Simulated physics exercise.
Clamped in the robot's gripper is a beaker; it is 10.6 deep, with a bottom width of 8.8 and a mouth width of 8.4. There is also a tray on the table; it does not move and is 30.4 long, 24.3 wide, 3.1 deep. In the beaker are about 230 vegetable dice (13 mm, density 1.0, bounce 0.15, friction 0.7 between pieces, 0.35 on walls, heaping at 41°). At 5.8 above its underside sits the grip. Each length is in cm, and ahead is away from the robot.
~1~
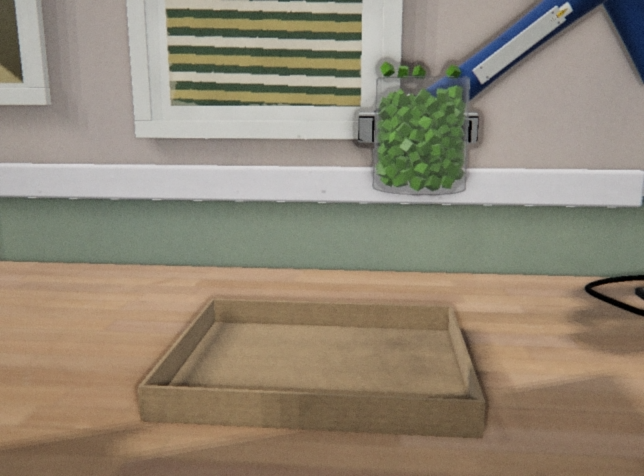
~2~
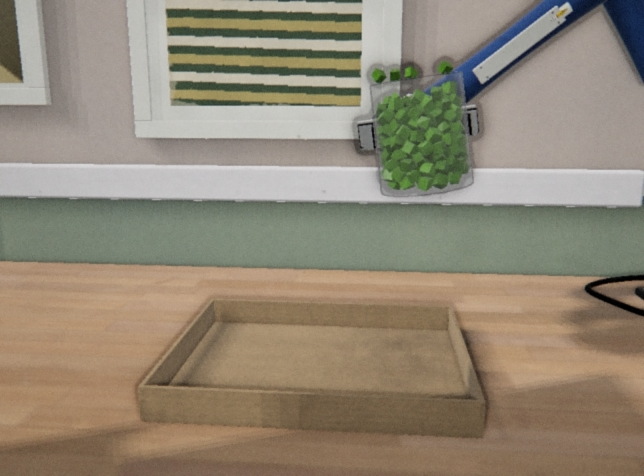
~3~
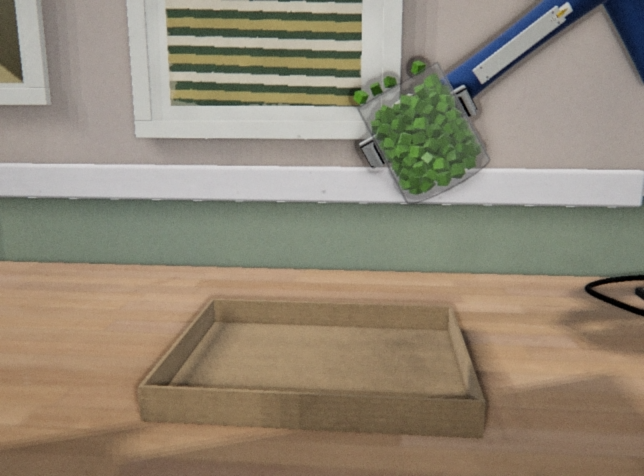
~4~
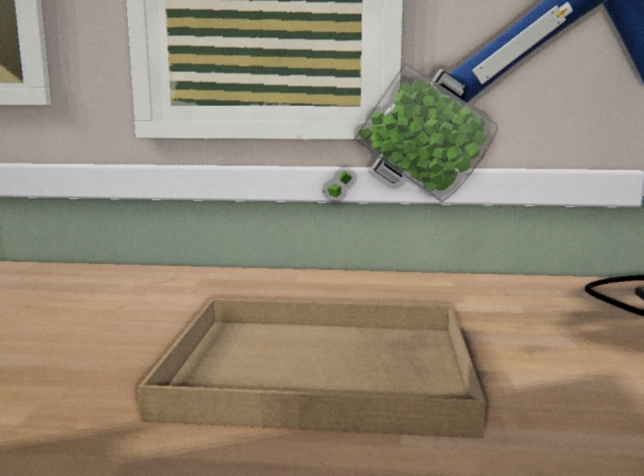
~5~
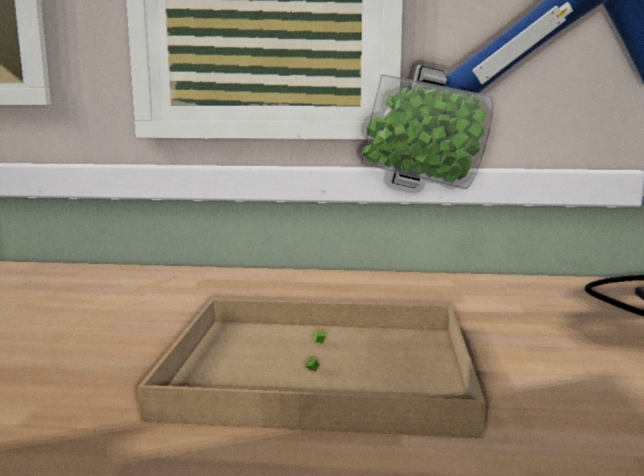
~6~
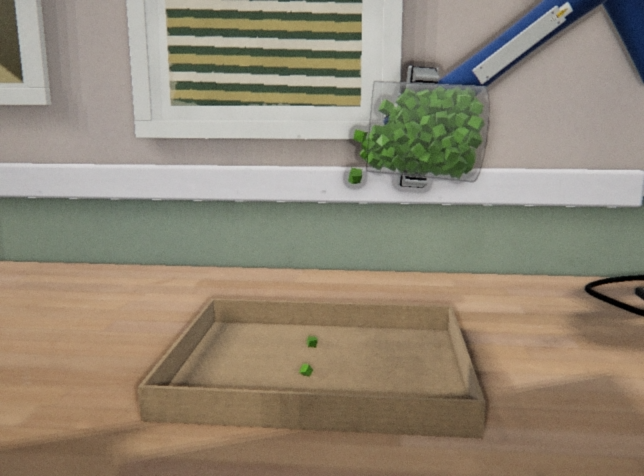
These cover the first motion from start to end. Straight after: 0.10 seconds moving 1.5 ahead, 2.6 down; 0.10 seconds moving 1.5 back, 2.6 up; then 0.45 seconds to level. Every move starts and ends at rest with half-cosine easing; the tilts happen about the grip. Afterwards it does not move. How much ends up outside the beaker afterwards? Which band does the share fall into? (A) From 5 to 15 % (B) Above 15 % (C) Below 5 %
A.
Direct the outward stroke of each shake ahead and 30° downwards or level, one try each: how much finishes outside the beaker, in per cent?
Result: Approx. 20 % and 35 %, one try each.
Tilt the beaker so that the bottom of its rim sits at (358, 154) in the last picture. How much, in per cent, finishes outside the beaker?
Around 5 per cent of it.
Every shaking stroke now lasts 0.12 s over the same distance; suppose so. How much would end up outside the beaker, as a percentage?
Then roughly 5 percent.
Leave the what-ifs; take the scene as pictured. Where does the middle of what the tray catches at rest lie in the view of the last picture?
Around pixel (308, 357).
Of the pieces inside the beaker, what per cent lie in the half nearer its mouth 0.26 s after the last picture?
About 40 percent.
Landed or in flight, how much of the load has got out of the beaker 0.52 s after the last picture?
Around 10 % has gone out so far.
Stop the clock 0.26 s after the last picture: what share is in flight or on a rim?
That comes to about 4 per cent, more or less.
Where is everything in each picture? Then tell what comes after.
Beaker middle at (421, 136), level; upper third of the load around (422, 112), from x 380 to 460, top at y 70; 230 in the beaker, in the first frame.
Beaker middle at (421, 136), tilted 8° forward; upper third of the load around (422, 112), from x 380 to 465, top at y 70, in the second frame.
Beaker middle at (423, 135), tilted 30° forward; upper third of the load around (422, 112), from x 360 to 475, top at y 70, in the third frame.
Beaker middle at (425, 134), tilted 56° forward; upper third of the load around (426, 115), from x 335 to 480, top at y 85; 228 in the beaker, 2 in flight or on a rim, in the fourth frame.
Beaker middle at (426, 132), tilted 78° forward; upper third of the load around (429, 112), from x 315 to 480, top at y 95; 228 in the beaker, 2 in the tray, in the fifth frame.
Beaker middle at (426, 131), tilted 86° forward; upper third of the load around (436, 110), from x 305 to 475, top at y 95; 226 in the beaker, 2 in the tray, 2 in flight or on a rim, in the sixth frame.
Then, 0.26 s later, tilted 82° forward, highest piece 29 above the table; 212 in the beaker, 8 in the tray, 10 in flight or on a rim.
Then, 0.52 s later, tilted 17° forward, highest piece 30 above the table; 211 in the beaker, 19 in the tray.
Then, 0.85 s later, level, highest piece 31 above the table; 211 in the beaker, 19 in the tray.
Then, 1.90 s later, level, highest piece 31 above the table; 211 in the beaker, 19 in the tray.
At rest, 211 in the beaker, 19 in the tray. That is 8 % outside the beaker.
